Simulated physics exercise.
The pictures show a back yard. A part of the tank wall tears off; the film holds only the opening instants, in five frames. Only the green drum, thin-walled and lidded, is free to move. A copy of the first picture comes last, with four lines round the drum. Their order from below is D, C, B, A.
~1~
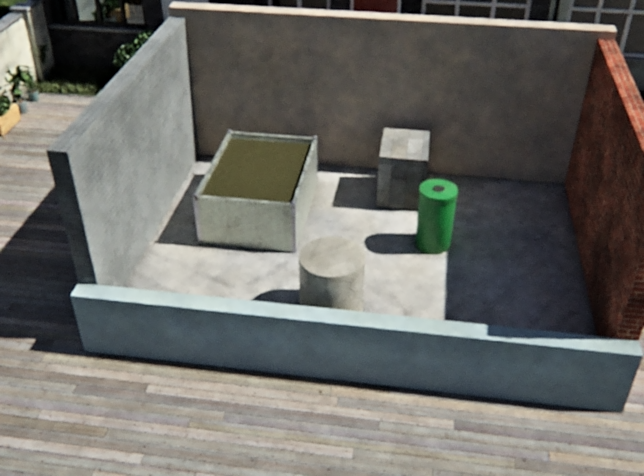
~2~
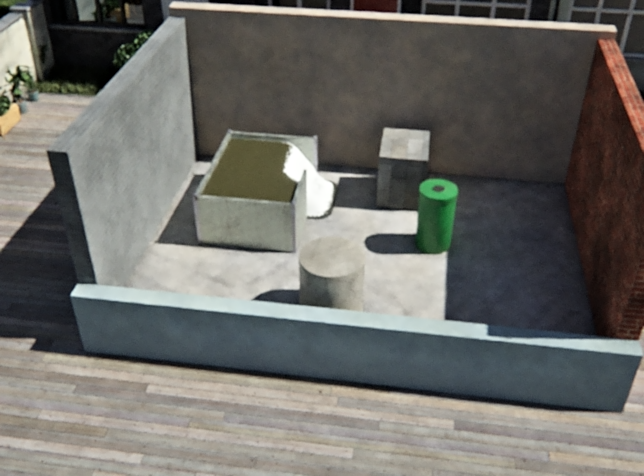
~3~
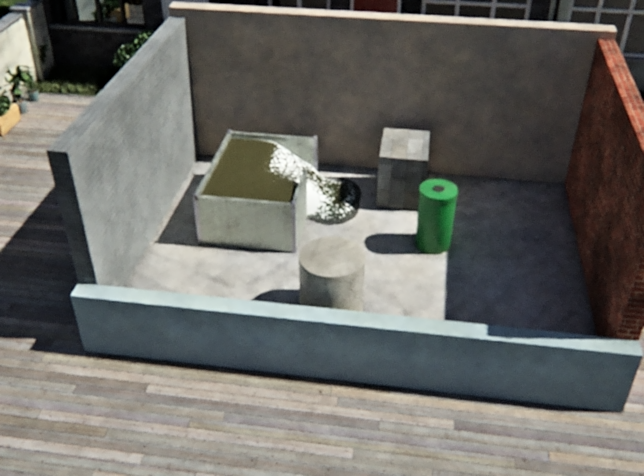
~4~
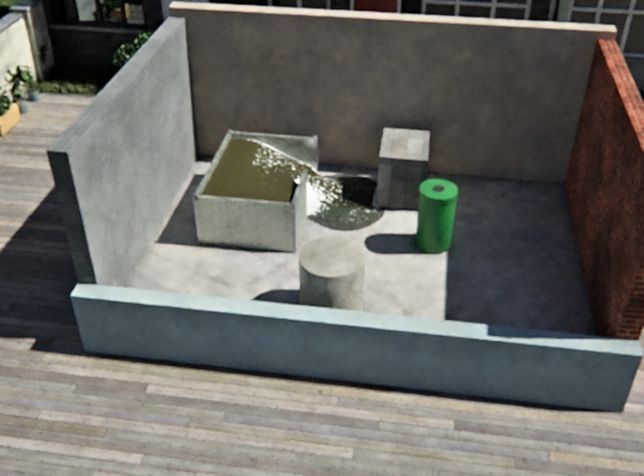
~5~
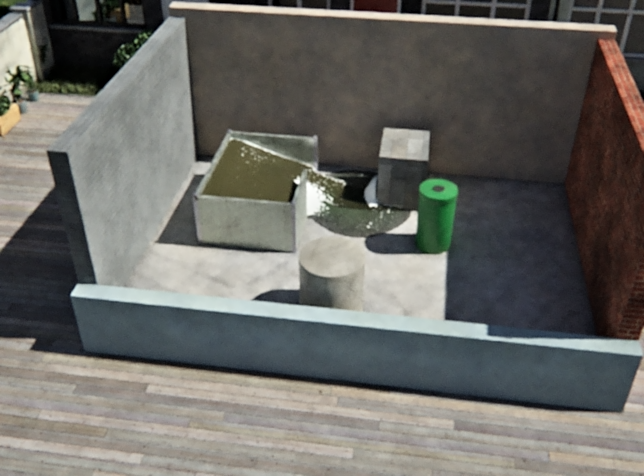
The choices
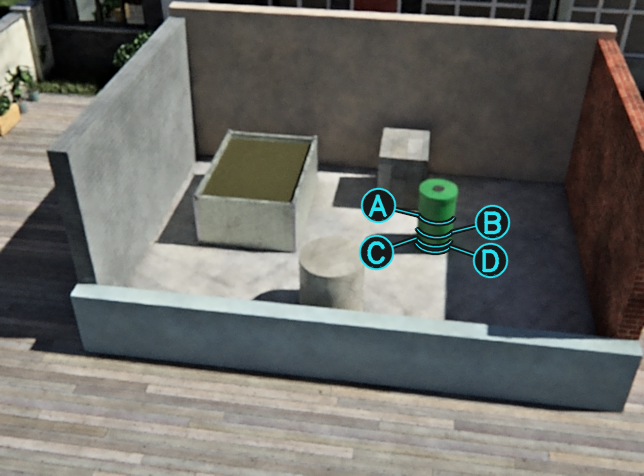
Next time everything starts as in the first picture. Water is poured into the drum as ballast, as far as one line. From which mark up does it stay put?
Level B.
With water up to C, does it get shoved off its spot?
Yes, that goes wrong.
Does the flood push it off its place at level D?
Yes, that goes wrong.
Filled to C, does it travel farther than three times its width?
No.
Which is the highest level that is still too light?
That would be C.
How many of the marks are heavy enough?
Two of the four.
On the marked copy, A at (435, 223); B at (434, 237); C at (433, 246); D at (432, 252); from the bottom up D, C, B, A.
For level A, it does not move.
For level B, it shifts by a finger or two and stays.
For level C, it is pushed about its own width away.
For level D, it is pushed about 4 times its own width away.
